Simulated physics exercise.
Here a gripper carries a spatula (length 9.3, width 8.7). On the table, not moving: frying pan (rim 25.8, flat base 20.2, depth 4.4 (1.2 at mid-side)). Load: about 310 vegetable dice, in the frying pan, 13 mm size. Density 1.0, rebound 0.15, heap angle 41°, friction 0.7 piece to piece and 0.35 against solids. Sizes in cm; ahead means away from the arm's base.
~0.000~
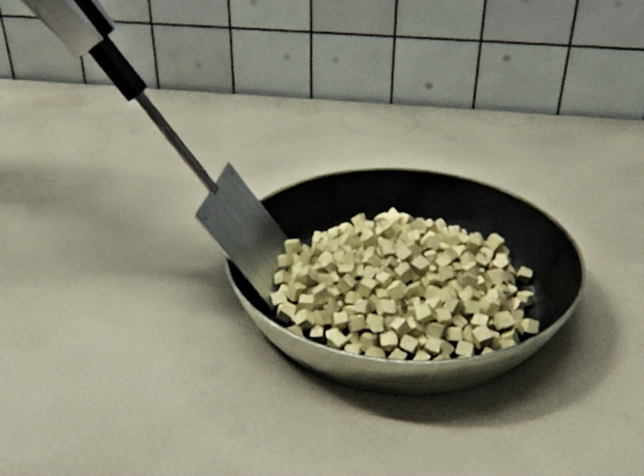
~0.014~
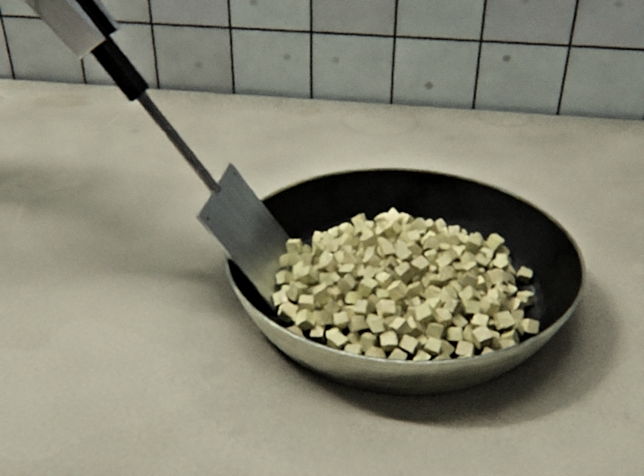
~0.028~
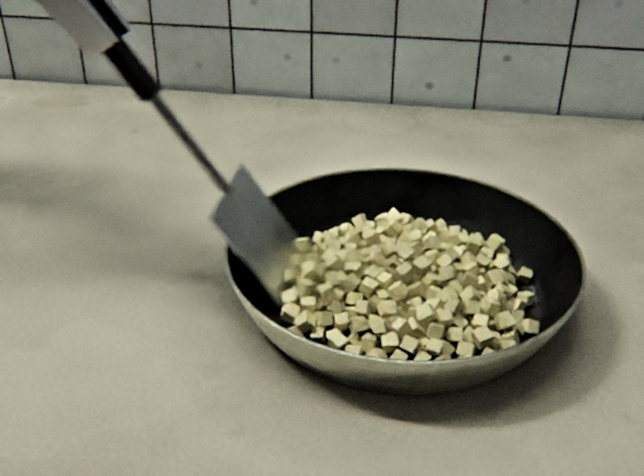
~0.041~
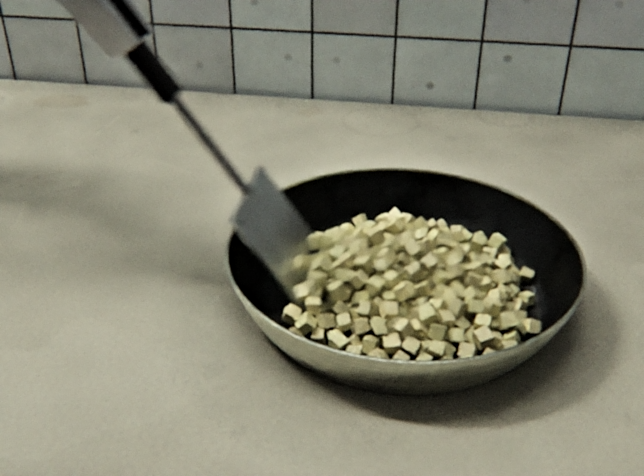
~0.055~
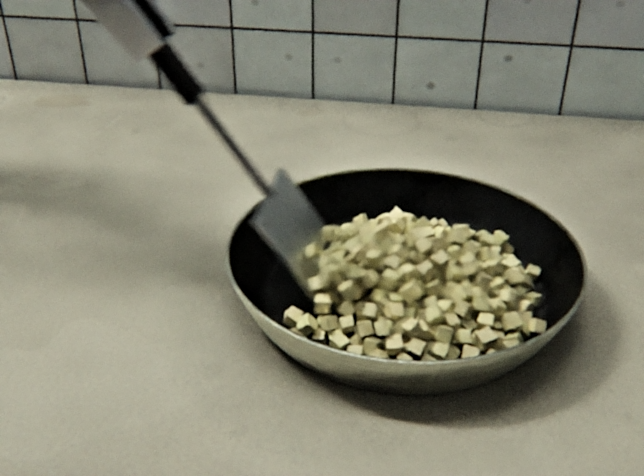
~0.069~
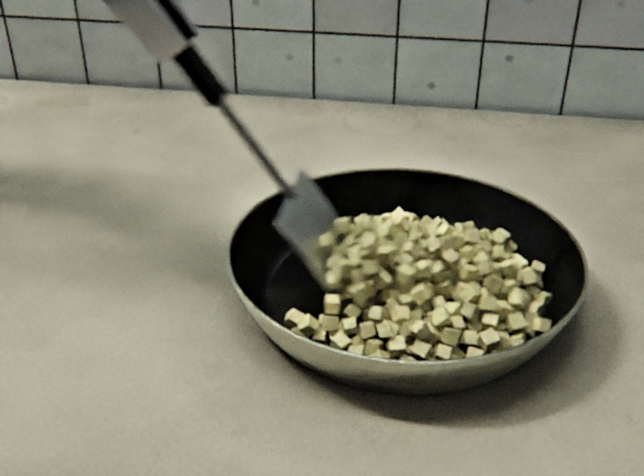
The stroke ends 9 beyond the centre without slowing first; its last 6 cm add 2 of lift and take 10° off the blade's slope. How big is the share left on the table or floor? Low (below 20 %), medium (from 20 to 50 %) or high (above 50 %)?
Answer: Medium; from 20 to 50 % of the vegetable dice finish on the table or floor.
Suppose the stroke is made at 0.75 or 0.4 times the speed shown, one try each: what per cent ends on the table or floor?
Some 20 and 10 per cent.
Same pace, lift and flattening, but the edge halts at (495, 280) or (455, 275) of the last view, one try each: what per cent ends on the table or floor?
About 20 and 5 per cent.
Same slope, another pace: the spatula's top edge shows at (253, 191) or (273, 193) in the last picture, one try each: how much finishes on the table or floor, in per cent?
Some 15 and 25 per cent.
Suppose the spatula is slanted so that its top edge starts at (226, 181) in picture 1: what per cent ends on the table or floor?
Some 40 per cent.
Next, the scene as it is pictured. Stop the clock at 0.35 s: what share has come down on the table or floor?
Some 15 per cent.
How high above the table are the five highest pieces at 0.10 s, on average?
Some 6 cm.
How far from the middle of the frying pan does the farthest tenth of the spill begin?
About 30 cm.
After 0.10 s, sloping 55°, highest piece 7 above the table; 309 in the frying pan.
After 0.14 s, sloping 52°, highest piece 8 above the table; 309 in the frying pan.
After 0.35 s, sloping 45°, highest piece 13 above the table; 203 in the frying pan, 54 on the table or floor, 52 on the blade or in flight.
After 1.40 s, sloping 45°, highest piece 5 above the table; 202 in the frying pan, 107 on the table or floor.
At rest, 202 in the frying pan, 107 on the table or floor. That is 35 % on the table or floor.
